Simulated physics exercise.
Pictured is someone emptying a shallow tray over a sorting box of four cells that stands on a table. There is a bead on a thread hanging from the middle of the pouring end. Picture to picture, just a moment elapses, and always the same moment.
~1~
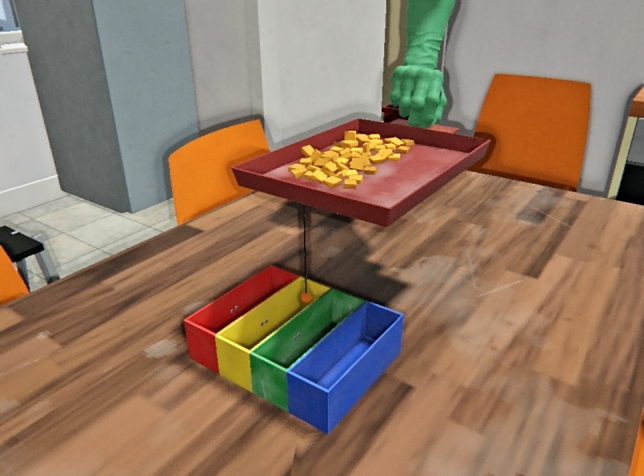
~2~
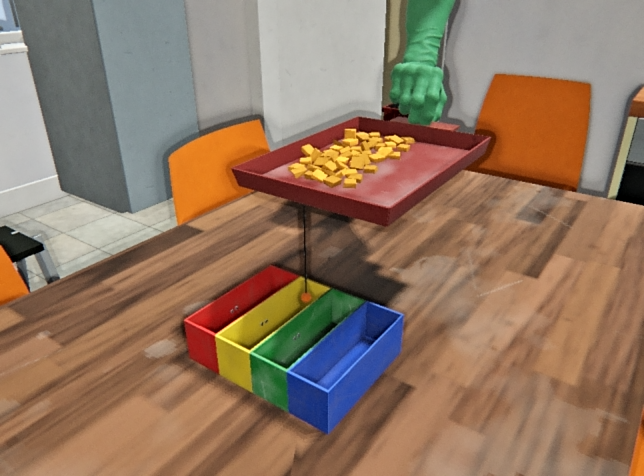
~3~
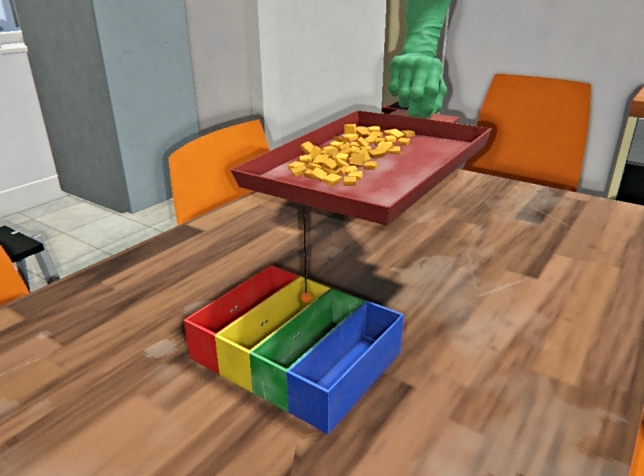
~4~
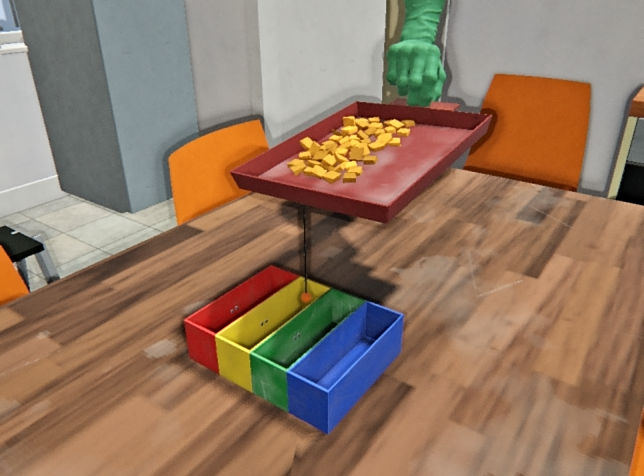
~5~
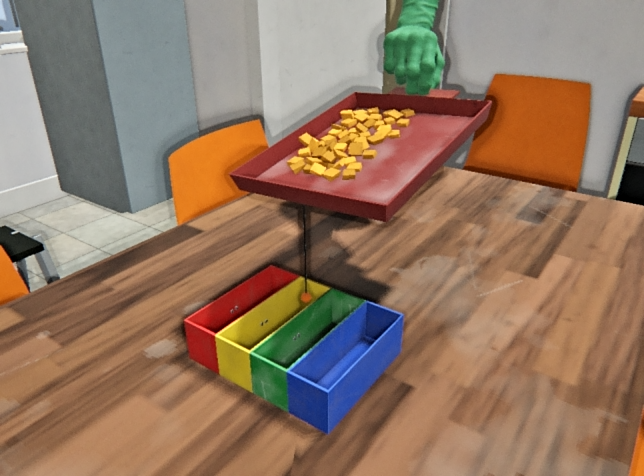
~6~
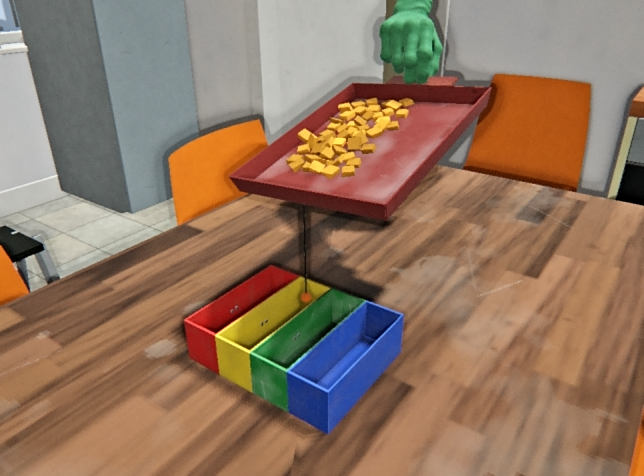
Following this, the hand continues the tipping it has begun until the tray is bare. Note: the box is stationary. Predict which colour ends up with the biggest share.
The biggest share goes to red.
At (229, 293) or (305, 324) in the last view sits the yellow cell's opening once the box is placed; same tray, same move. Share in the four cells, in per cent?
Around 100 per cent for the first position, around 20 per cent for the second.
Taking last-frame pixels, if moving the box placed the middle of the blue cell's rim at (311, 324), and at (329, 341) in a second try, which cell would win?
First try: That yellow cell. Second try: Red.
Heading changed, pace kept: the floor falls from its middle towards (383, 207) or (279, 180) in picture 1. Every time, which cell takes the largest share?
The cell in blue; that red cell.
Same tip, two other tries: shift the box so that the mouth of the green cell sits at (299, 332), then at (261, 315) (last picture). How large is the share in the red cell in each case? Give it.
Trial 1 near 60 percent, trial 2 near 10 percent.
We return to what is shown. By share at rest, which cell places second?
That's yellow.
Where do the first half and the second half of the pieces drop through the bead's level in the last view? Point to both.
(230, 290), then (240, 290).
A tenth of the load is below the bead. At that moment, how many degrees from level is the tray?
Approx. reading: About 80°.
Just after the last frame, tray tipped steeply; every one on the tray.
A moment on, tray tipped right over; the larger part on the tray; about a tenth in the red cell; just a few in the yellow cell; about a tenth falling or outside the box.
Further on, tray tipped past a quarter turn; roughly two thirds in the red cell; roughly a quarter in the yellow cell; just a few in the green cell; roughly a quarter falling or outside the box.
When it is over, tray tipped past a quarter turn; roughly two thirds in the red cell; roughly a quarter in the yellow cell; just a few in the green cell; not one in the blue cell; roughly a quarter outside the box.
